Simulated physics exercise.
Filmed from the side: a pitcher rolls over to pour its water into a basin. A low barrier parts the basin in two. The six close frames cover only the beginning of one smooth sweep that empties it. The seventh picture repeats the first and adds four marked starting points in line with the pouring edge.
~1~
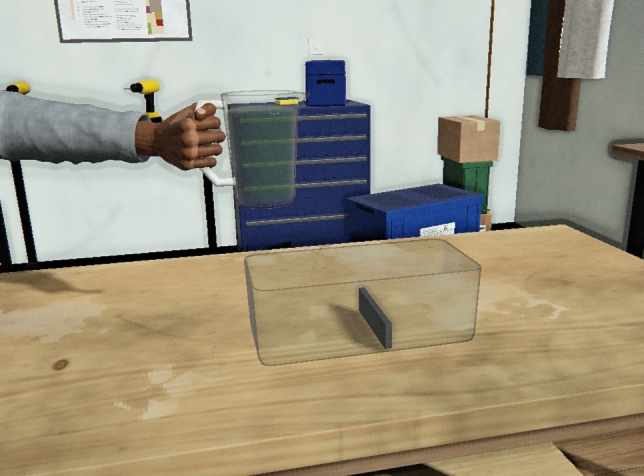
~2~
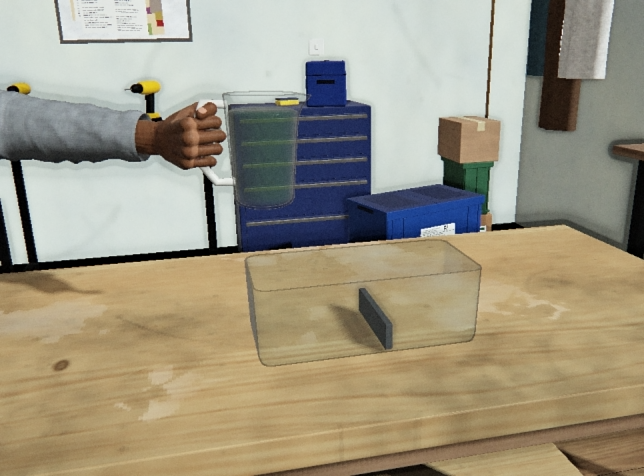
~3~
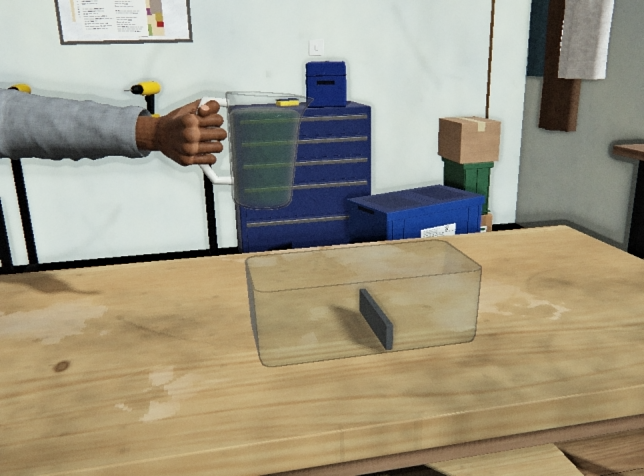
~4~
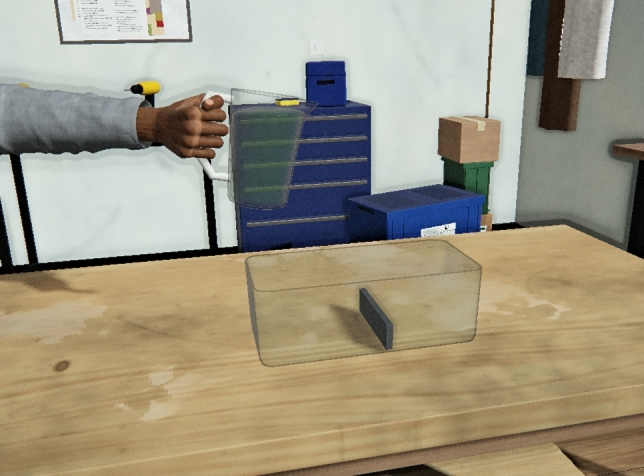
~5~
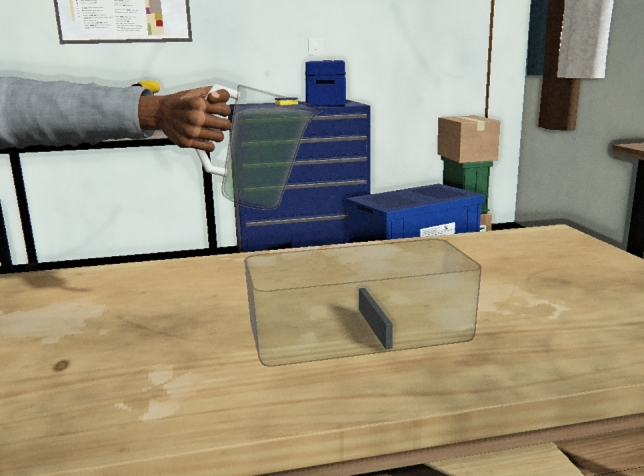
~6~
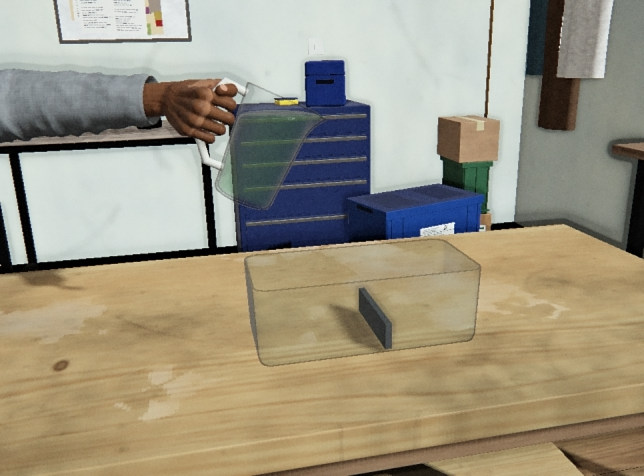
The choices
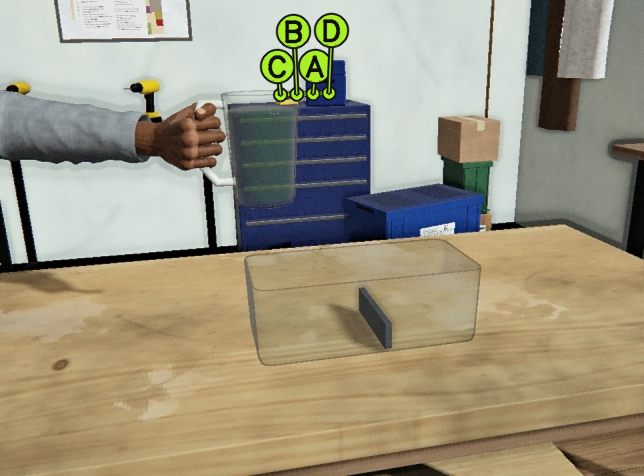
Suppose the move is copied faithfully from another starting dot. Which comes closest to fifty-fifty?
Best: B.
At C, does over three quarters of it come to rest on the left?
Yes.
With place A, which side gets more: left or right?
The right one.
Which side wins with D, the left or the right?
The right one.
In lime, A at (313, 93); B at (296, 94); C at (280, 94); D at (329, 93).
For place A, about 15 % ends left of the wall and 84 % right of it.
For place B, about 53 % ends left of the wall and 45 % right of it.
For place C, about 90 % ends left of the wall and 6 % right of it; 4 % is lost outside.
For place D, about 5 % ends left of the wall and 94 % right of it.
